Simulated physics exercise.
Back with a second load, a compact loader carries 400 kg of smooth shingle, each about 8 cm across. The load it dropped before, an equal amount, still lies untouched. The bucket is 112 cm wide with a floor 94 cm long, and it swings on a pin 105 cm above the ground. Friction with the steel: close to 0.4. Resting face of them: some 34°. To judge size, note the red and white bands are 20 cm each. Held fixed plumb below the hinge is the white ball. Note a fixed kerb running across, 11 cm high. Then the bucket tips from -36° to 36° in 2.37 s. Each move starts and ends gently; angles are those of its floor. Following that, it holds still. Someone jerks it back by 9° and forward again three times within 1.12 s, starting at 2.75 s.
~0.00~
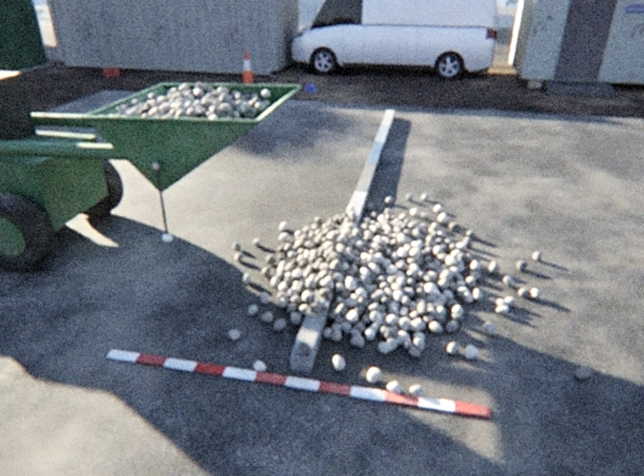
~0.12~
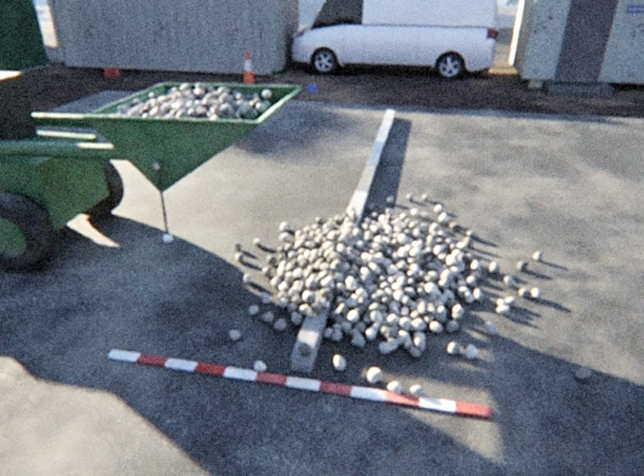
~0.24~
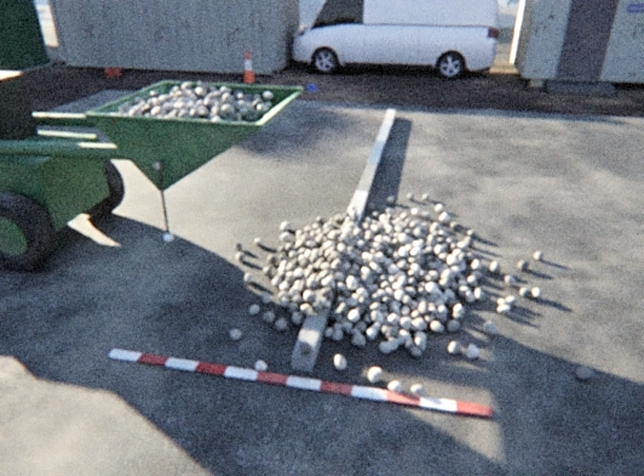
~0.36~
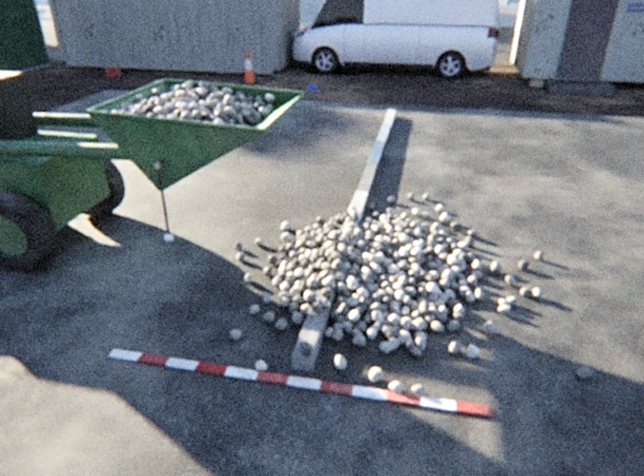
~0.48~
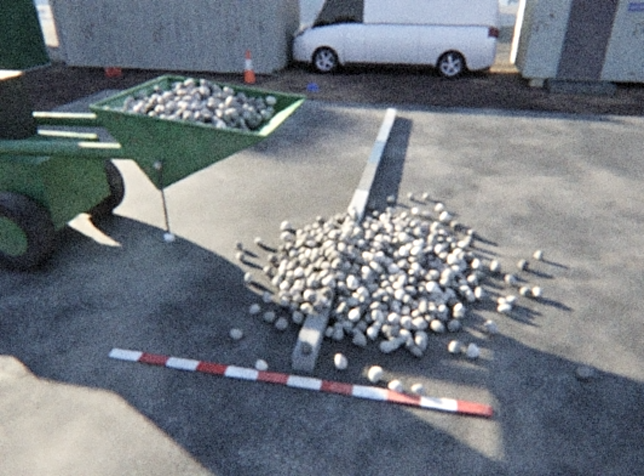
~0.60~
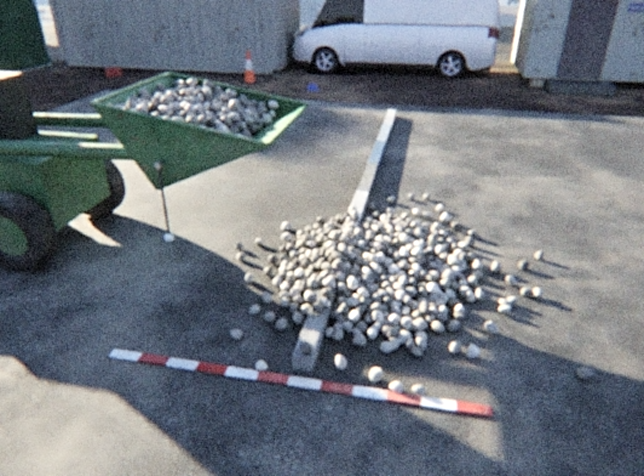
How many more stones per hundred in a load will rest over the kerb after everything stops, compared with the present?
I would say 10 per hundred.
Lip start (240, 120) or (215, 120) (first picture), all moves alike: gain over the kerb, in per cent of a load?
The first would add around 5 per cent, the second around 0 per cent.
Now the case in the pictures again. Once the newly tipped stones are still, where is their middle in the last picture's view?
Roughly pixel (300, 251) in the last view.
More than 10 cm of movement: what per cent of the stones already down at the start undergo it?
Near 5 per cent, I reckon.
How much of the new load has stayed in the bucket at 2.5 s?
Still inside: Some 15 %.
After 1.8 s the floor is at 25°; in per cent of one load, 91 in the bucket, 35 on this side of the kerb, 74 over the kerb; the foremost stones are at (529, 292).
After 2.5 s the floor is at 36°; in per cent of one load, 17 in the bucket, 105 on this side of the kerb, 78 over the kerb; the foremost stones are at (529, 292).
After 4.3 s the floor is at 36°; in per cent of one load, 0 in the bucket, 116 on this side of the kerb, 84 over the kerb; the foremost stones are at (529, 292).
After 6.9 s the floor is at 36°; in per cent of one load, 0 in the bucket, 116 on this side of the kerb, 84 over the kerb; the foremost stones are at (529, 292). Net gain over the kerb, 10.
